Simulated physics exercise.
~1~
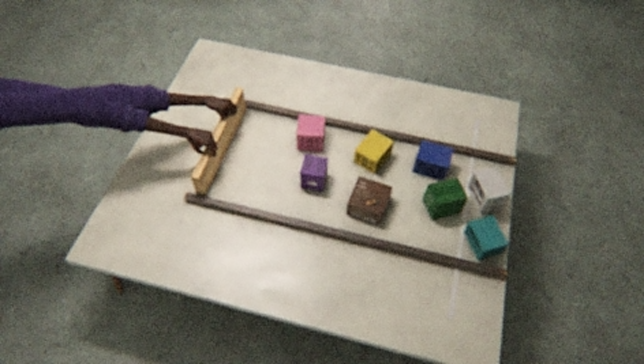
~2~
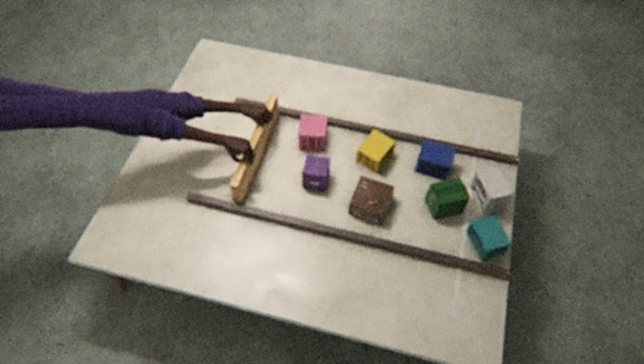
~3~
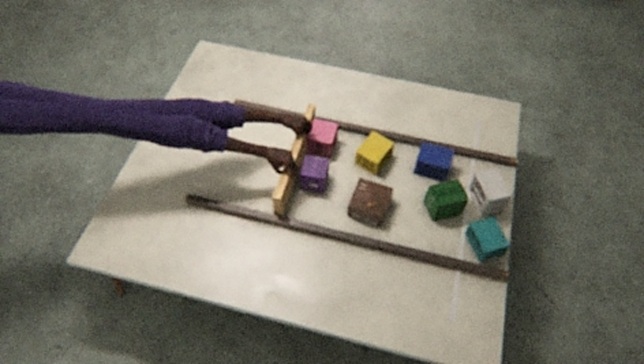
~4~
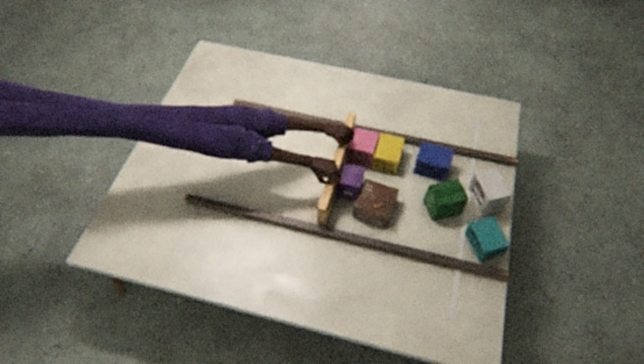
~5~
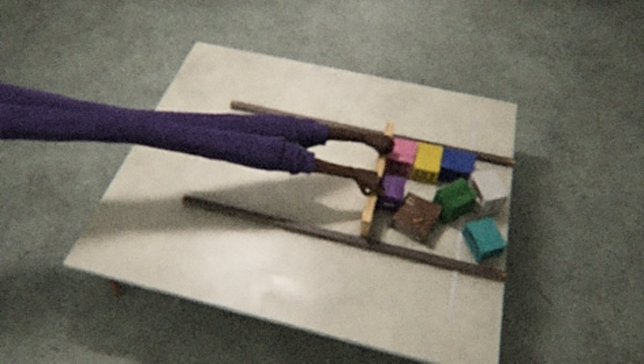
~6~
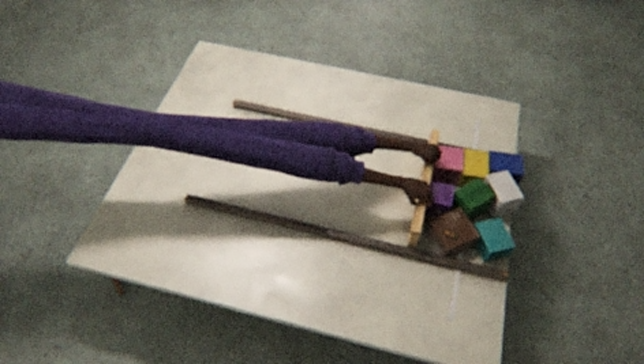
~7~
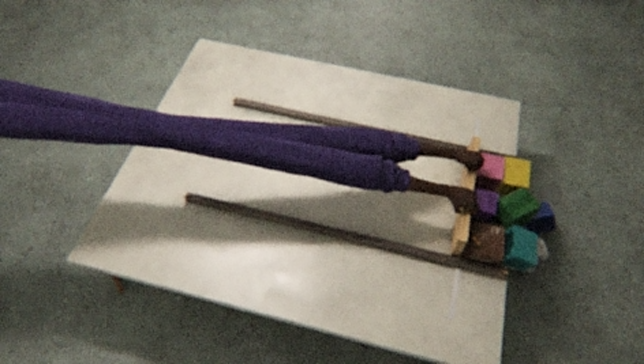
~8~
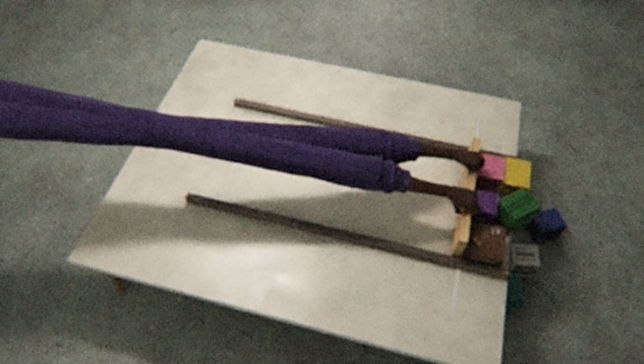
At first, two hands in purple sleeves hold an upright wooden plank at the left of a pale platform, with eight coloured boxes scattered to its right between two dark rails. The plank slides right and meets the pink and purple boxes, then these bunch up against the yellow and brown ones. Pushed on, the group gathers the blue and green boxes and crowds toward the right edge. The white and turquoise boxes are shoved along too, and boxes begin tipping over the end. The plank stops near the edge as the blue, white and turquoise boxes drop off.
